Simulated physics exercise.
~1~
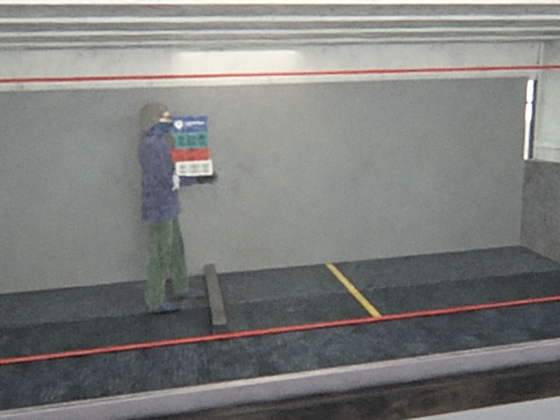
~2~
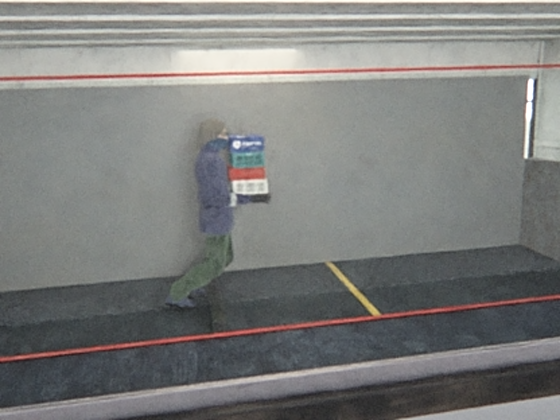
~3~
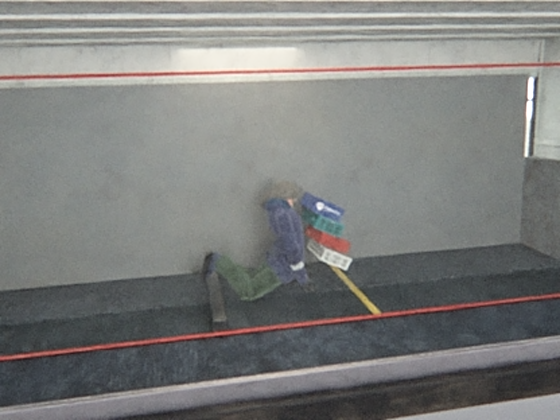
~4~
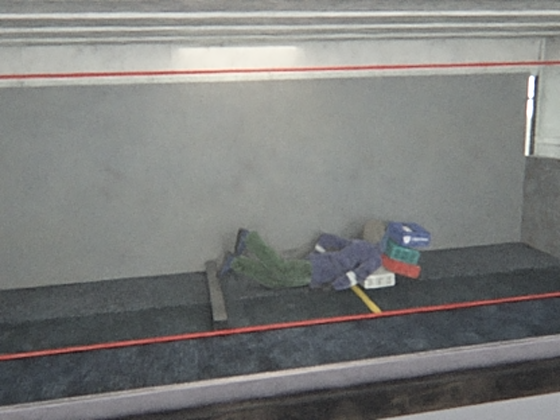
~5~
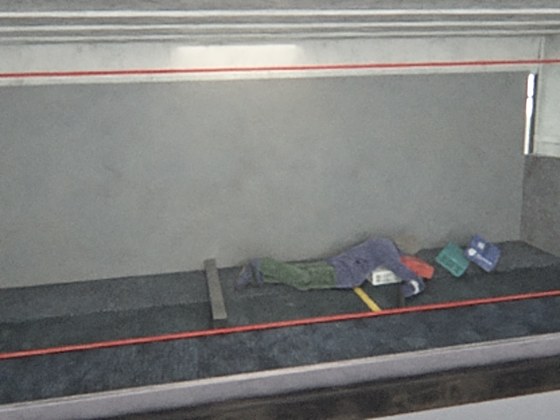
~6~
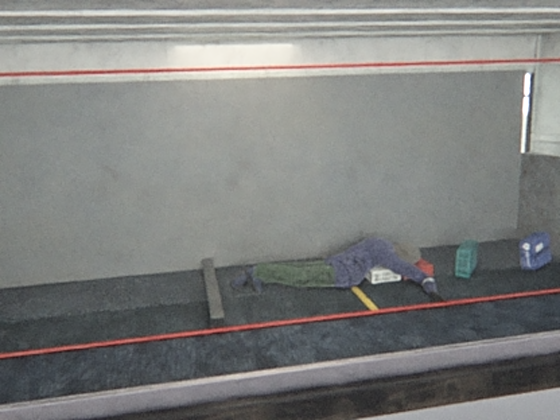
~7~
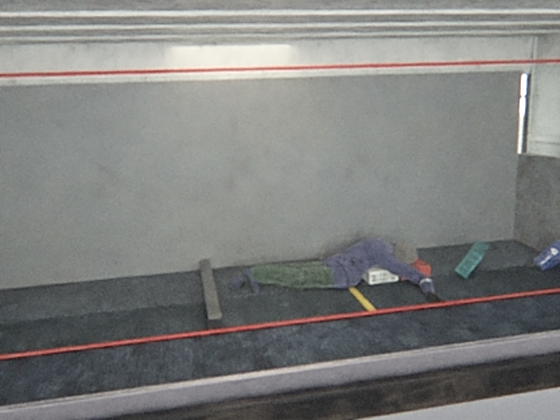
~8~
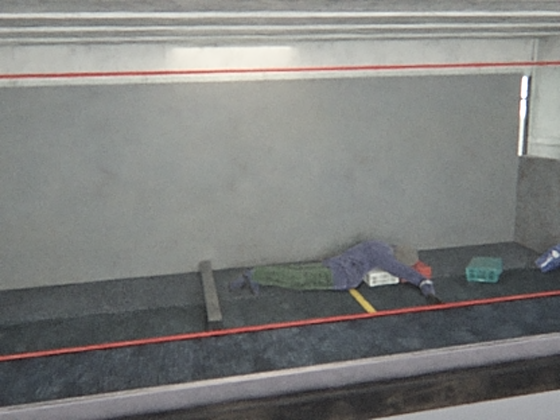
A person carrying stacked boxes pitches forward over a low rail, scattering them rightward, and lies still.
